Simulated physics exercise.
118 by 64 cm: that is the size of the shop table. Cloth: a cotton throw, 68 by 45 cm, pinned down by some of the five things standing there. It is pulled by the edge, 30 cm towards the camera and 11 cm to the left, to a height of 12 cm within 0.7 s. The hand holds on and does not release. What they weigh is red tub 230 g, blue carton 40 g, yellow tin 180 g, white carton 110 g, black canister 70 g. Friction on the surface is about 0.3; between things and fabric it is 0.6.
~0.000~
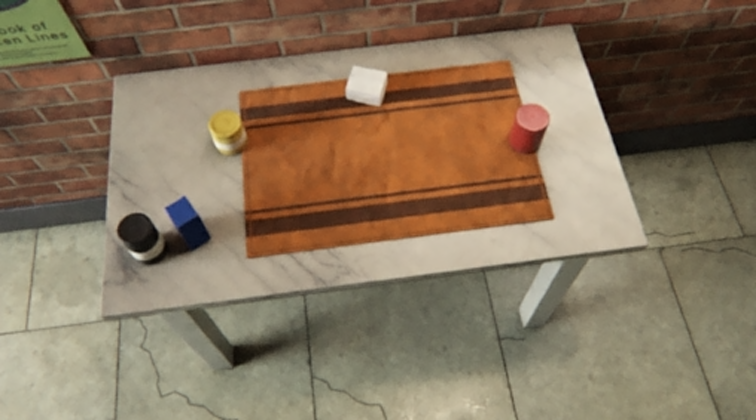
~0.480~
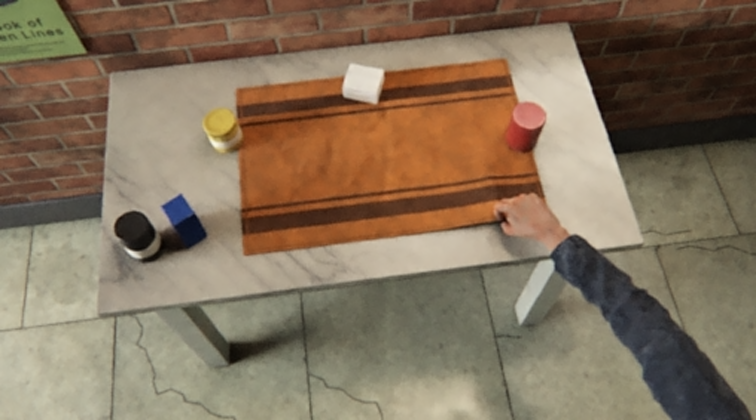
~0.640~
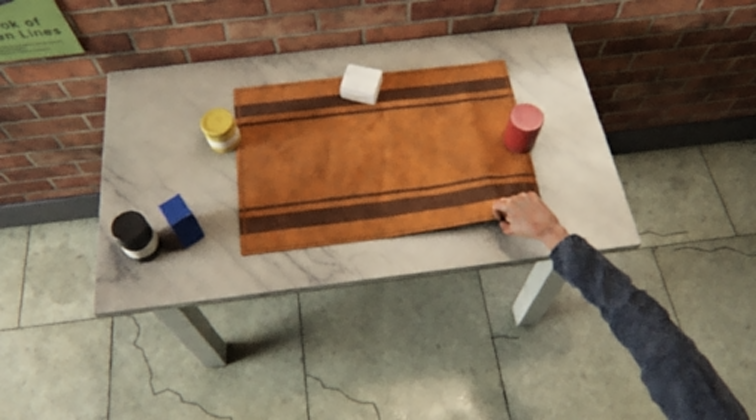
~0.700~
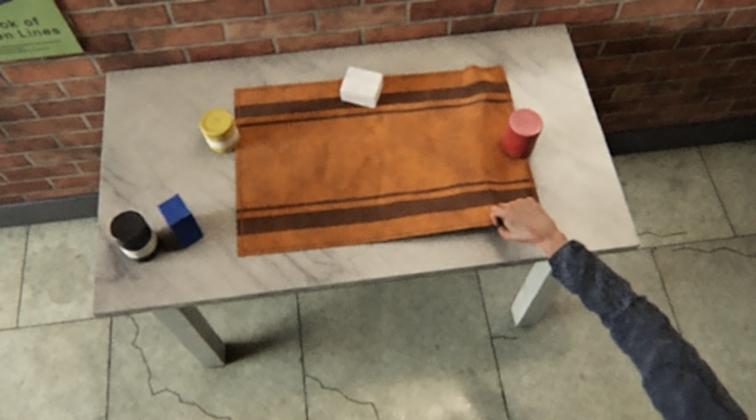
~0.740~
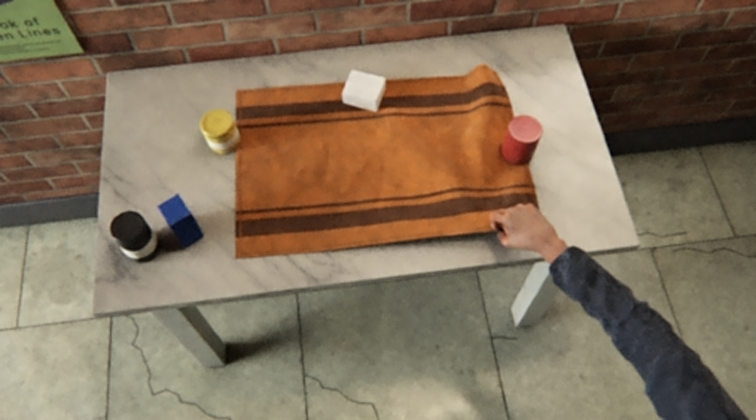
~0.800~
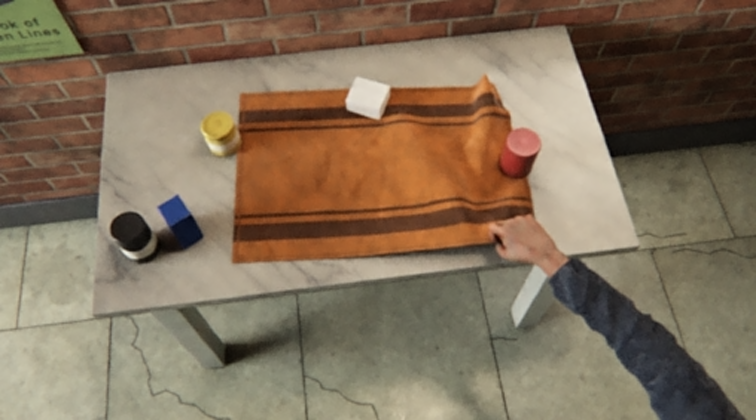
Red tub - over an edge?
It will come off the surface.
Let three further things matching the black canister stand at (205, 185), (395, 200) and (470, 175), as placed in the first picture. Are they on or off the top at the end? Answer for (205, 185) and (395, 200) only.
In order: Holds on; comes off.
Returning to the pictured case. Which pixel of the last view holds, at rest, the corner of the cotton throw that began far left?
In the final picture you'd find it somewhere near (282, 160).
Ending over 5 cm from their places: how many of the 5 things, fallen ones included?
2 in all.
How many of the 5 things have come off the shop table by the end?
1.
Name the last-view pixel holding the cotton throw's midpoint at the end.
About (421, 261).
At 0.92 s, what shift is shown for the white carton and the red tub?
Shift - white carton 10 cm, red tub 15 cm.
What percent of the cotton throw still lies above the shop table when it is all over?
Roughly 55% of it.
At 0.9 s, 95 % of the cotton throw is still over the top; red tub 15 cm off its start, white carton 11 cm off its start, yellow tin 1 cm off its start.
At 1.1 s, 80 % of the cotton throw is still over the top; red tub 26 cm off its start, white carton 20 cm off its start, yellow tin 1 cm off its start.
At 1.2 s, 65 % of the cotton throw is still over the top; red tub 36 cm off its start at (509, 267), white carton 27 cm off its start at (410, 166), yellow tin 1 cm off its start at (219, 127).
At 1.3 s, 55 % of the cotton throw is still over the top; red tub over the edge, white carton 30 cm off its start, yellow tin 1 cm off its start.
At 2.9 s, 55 % of the cotton throw is still over the top; red tub over the edge, white carton 30 cm off its start at (416, 179), yellow tin 1 cm off its start at (219, 127).
